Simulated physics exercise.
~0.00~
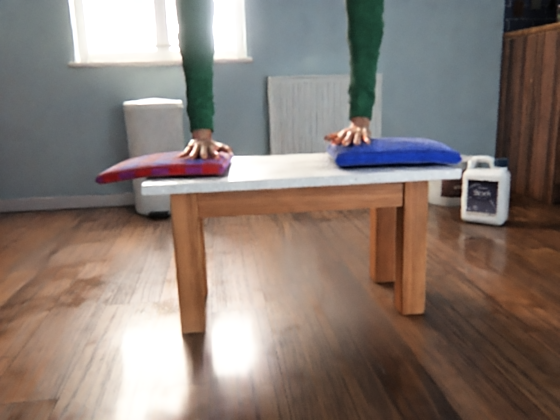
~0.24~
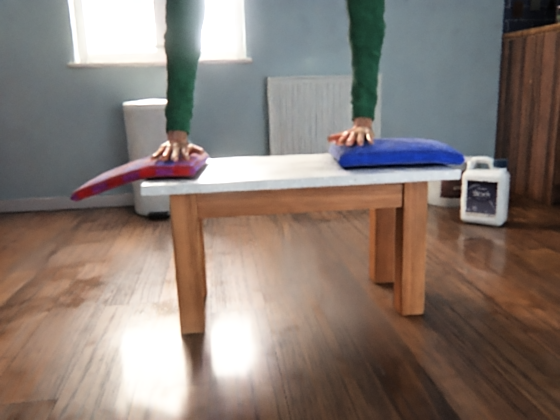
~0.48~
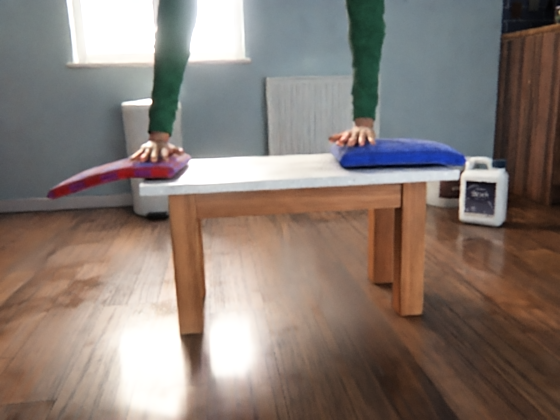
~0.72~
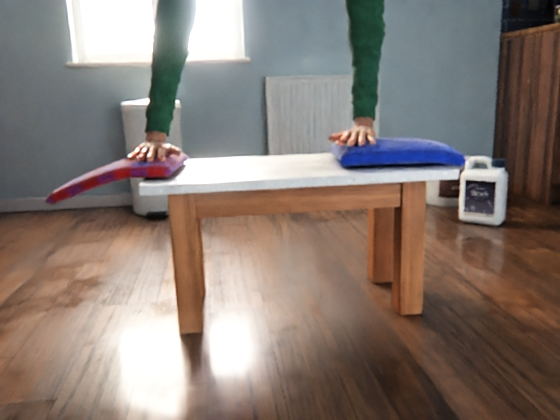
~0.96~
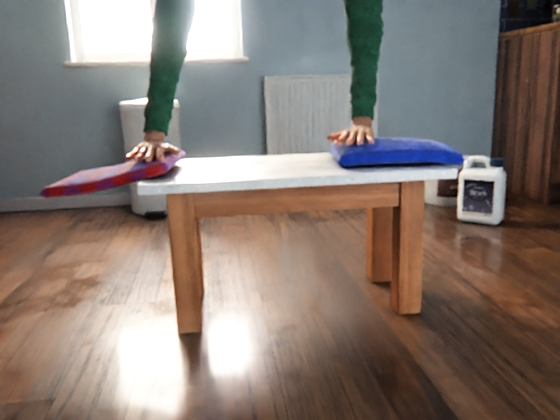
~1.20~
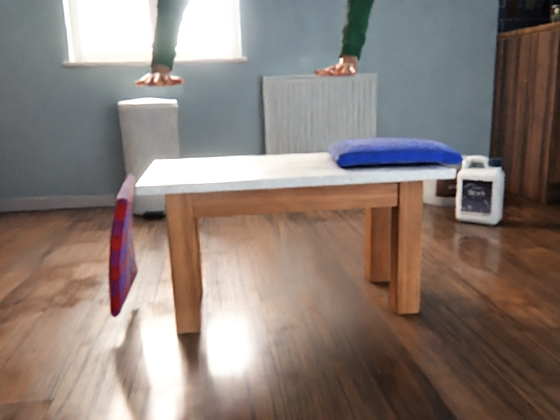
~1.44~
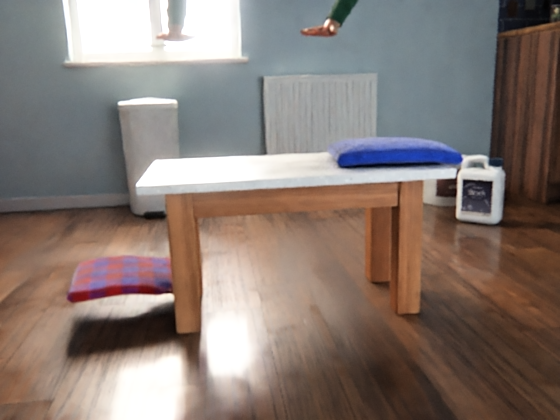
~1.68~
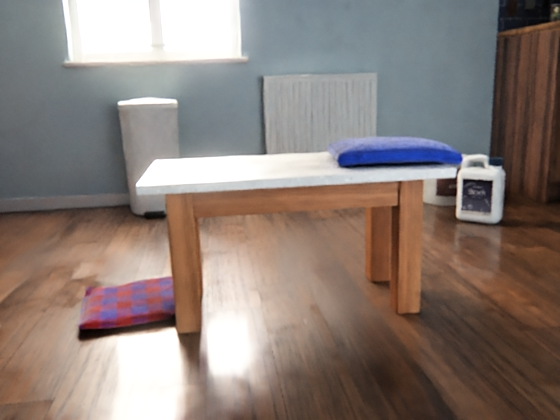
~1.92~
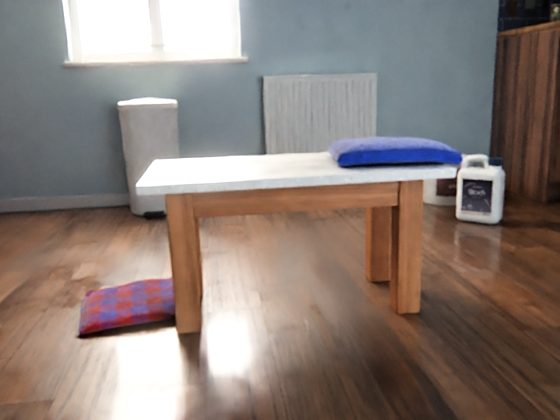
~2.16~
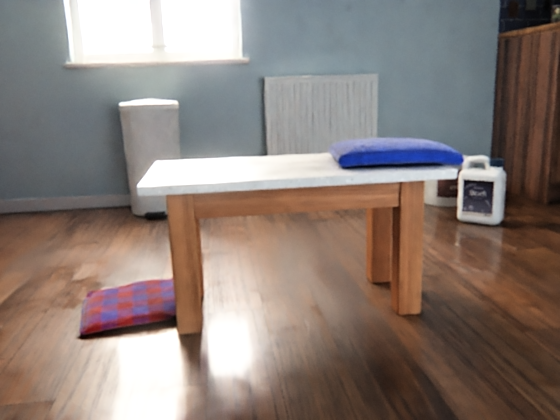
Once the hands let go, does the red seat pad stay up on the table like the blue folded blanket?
No, the red seat pad tips over the left edge and falls to the floor. The blue folded blanket stays in place on the table.
